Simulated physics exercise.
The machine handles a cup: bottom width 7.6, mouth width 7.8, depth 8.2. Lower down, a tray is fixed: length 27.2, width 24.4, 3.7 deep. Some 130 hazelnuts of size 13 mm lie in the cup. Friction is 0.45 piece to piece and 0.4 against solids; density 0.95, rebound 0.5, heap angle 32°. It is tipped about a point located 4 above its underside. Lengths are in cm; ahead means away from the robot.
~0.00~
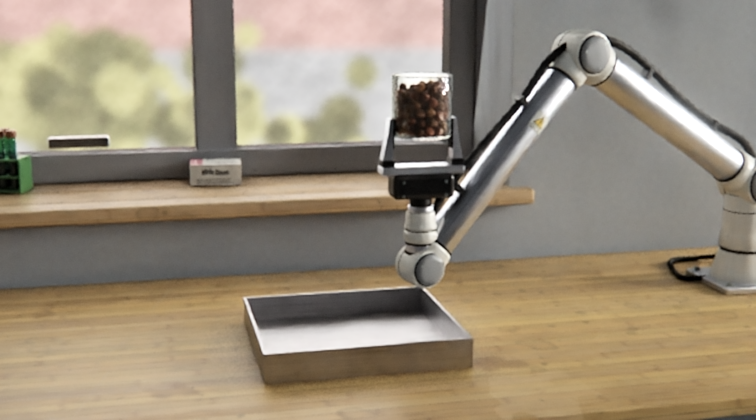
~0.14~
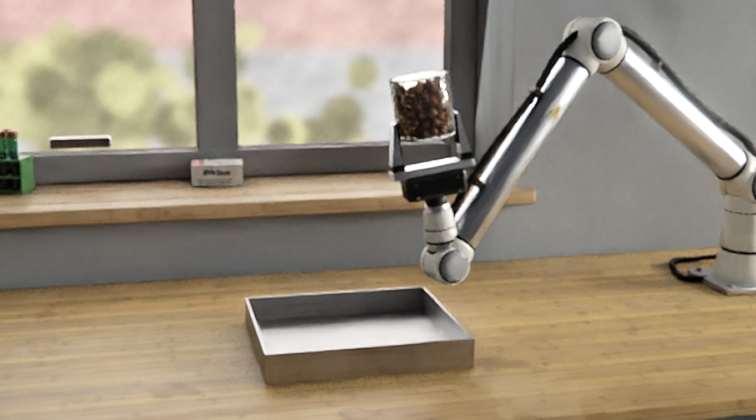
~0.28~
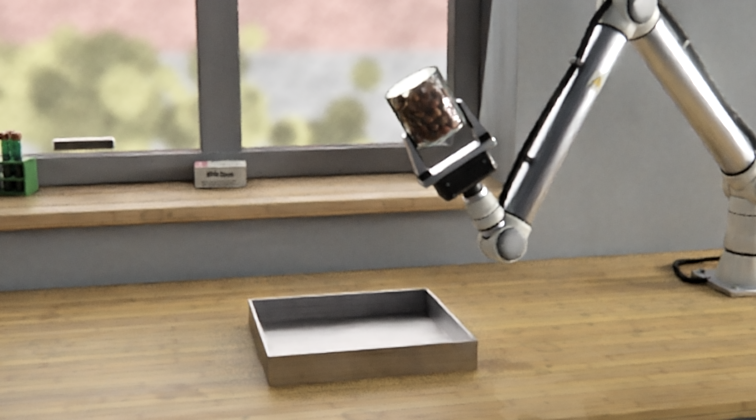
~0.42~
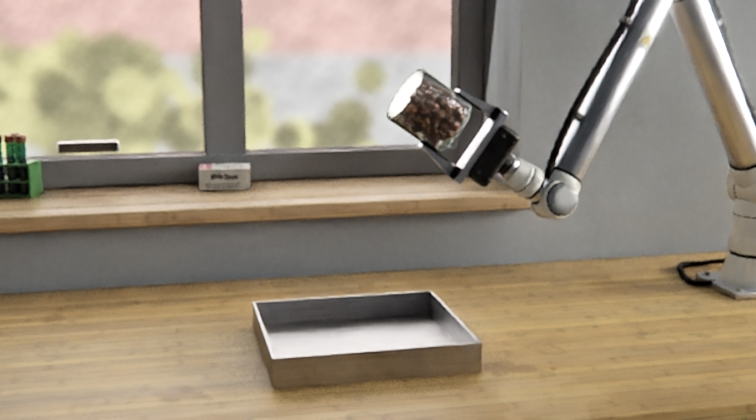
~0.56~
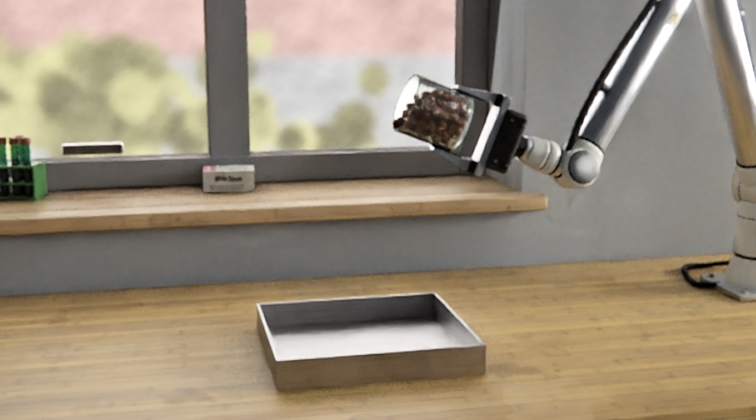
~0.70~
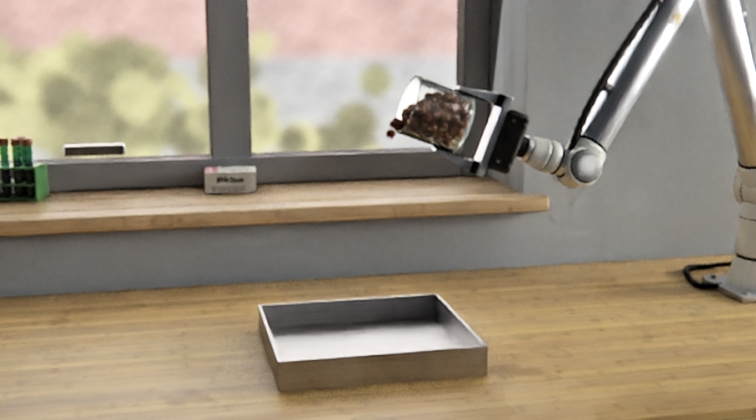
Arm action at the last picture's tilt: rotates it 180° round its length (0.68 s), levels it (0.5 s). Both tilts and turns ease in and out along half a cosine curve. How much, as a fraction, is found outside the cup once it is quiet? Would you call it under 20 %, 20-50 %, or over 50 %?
I would call it under 20 %.
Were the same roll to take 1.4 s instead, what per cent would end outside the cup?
Then roughly 15 %.
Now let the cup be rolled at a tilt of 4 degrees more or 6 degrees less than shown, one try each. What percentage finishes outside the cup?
Roughly 15 and 5 per cent.
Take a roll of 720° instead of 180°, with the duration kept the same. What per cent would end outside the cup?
Then about 10 percent.
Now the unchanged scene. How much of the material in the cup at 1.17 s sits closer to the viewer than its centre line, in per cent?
Front-half share of contents: Approx. 55 per cent.
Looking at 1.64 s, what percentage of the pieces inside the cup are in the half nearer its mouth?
I'd put it at some 40 per cent.
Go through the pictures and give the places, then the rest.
In the first frame, the cup middle at (422, 107), upright; upper third of the load around (422, 95), from x 400 to 445, top at y 85; 130 in the cup.
In the second frame, the cup middle at (423, 107), tipped 9°; upper third of the load around (425, 96), from x 400 to 450, top at y 85.
In the third frame, the cup middle at (426, 109), tipped 31°; upper third of the load around (428, 98), from x 400 to 455, top at y 85.
In the fourth frame, the cup middle at (430, 111), tipped 55°; upper third of the load around (431, 99), from x 405 to 460, top at y 85.
In the fifth frame, the cup middle at (434, 114), tipped 68°; upper third of the load around (440, 103), from x 395 to 465, top at y 95.
In the sixth frame, the cup middle at (436, 115), tipped 69°; upper third of the load around (442, 106), from x 390 to 465, top at y 95; 128 in the cup, 2 in flight or on a rim.
After 1.17 s, tipped 69°, highest piece 37 above the table; 124 in the cup, 6 in the tray.
After 1.64 s, tipped 31°, highest piece 36 above the table; 119 in the cup, 9 in the tray, 2 in flight or on a rim.
After 2.08 s, upright, highest piece 38 above the table; 119 in the cup, 11 in the tray.
After 2.78 s, upright, highest piece 38 above the table; 119 in the cup, 11 in the tray.
In the end, 119 in the cup, 11 in the tray. That is 8 % outside the cup.
